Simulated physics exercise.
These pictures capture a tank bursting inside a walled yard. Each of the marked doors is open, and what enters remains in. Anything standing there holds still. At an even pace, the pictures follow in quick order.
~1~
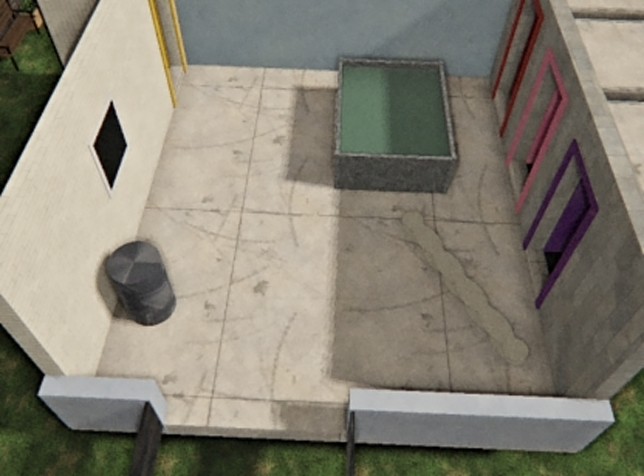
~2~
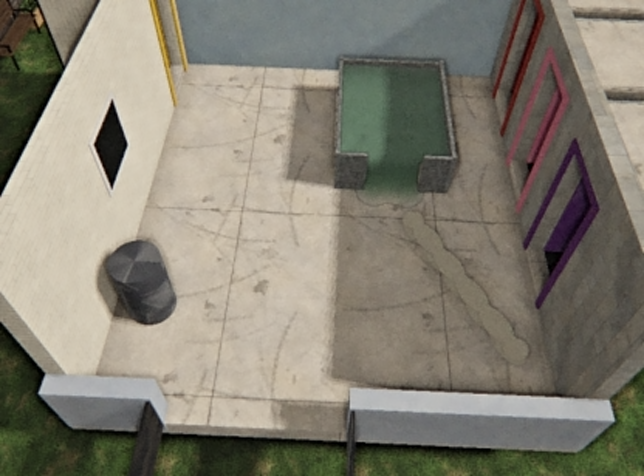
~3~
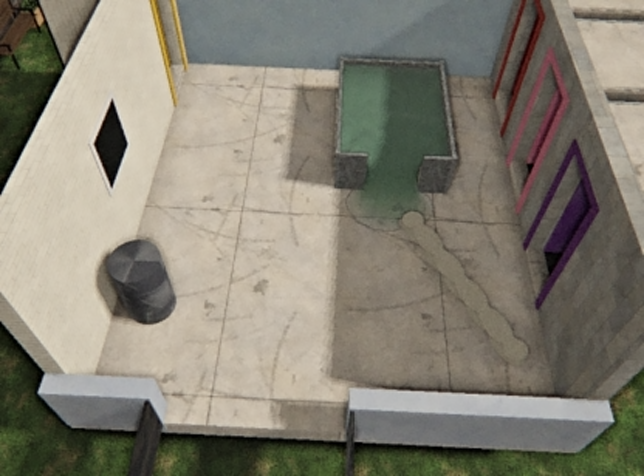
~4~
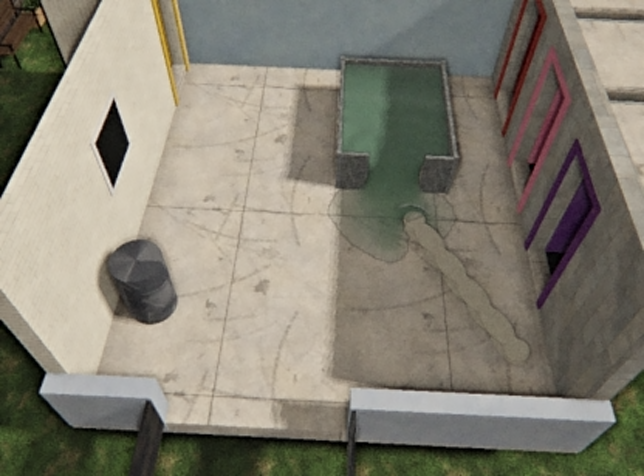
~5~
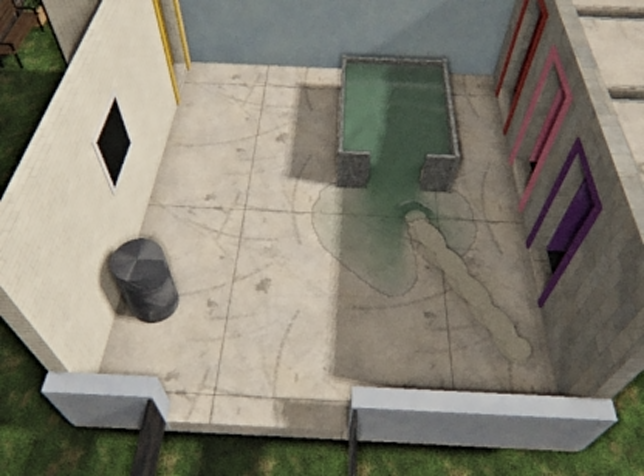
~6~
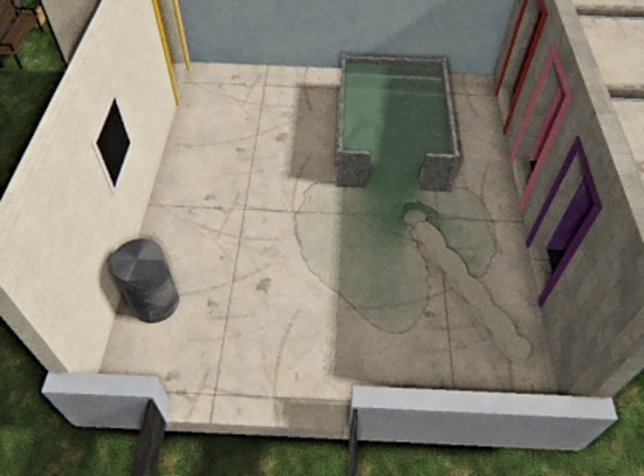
Green water pouring through a gap in the front of a stone tank and spreading across a walled yard's paved floor.
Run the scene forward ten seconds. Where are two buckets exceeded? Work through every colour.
The yellow door does not go over two buckets; the purple door goes over two buckets; the red door does not go over two buckets; the pink door does not go over two buckets.
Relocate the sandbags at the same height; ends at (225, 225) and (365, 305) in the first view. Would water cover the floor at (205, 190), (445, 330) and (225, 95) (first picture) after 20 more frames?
Going in the order you gave, that's waterlogged, then waterlogged, then left unsoaked.
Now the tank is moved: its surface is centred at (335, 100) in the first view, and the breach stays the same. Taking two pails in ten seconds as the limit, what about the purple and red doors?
At the purple door it remains within limits, at the red door it remains within limits.
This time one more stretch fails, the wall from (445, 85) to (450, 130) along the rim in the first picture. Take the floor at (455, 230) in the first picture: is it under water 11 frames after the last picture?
Verdict: Covered.
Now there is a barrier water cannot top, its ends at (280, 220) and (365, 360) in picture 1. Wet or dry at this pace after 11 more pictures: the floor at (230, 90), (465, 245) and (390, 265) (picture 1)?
Taking the three spots in turn, they are unwetted, inundated and inundated.
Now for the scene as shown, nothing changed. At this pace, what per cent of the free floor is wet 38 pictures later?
That works out to some 60 in a hundred.
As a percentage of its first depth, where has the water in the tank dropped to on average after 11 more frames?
60 percent or so.
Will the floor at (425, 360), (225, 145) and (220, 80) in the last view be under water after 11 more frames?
Result, in that order: Wetted / not wetted / not wetted.
A moment on, water covers 30 % of the floor; the yellow door not reached, the purple door under two buckets in, the red door not reached, the pink door not reached.
Next, water covers 45 % of the floor; the yellow door not reached, the purple door over two buckets in, the red door not reached, the pink door wet at the sill, nothing in.
Then, water covers 50 % of the floor; the yellow door not reached, the purple door over two buckets in, the red door wet at the sill, nothing in, the pink door wet at the sill, nothing in.
Later, water covers 60 % of the floor; the yellow door not reached, the purple door far over two buckets in, the red door wet at the sill, nothing in, the pink door wet at the sill, nothing in.
In the end, water covers 65 % of the floor; the yellow door not reached, the purple door far over two buckets in, the red door wet at the sill, nothing in, the pink door wet at the sill, nothing in.
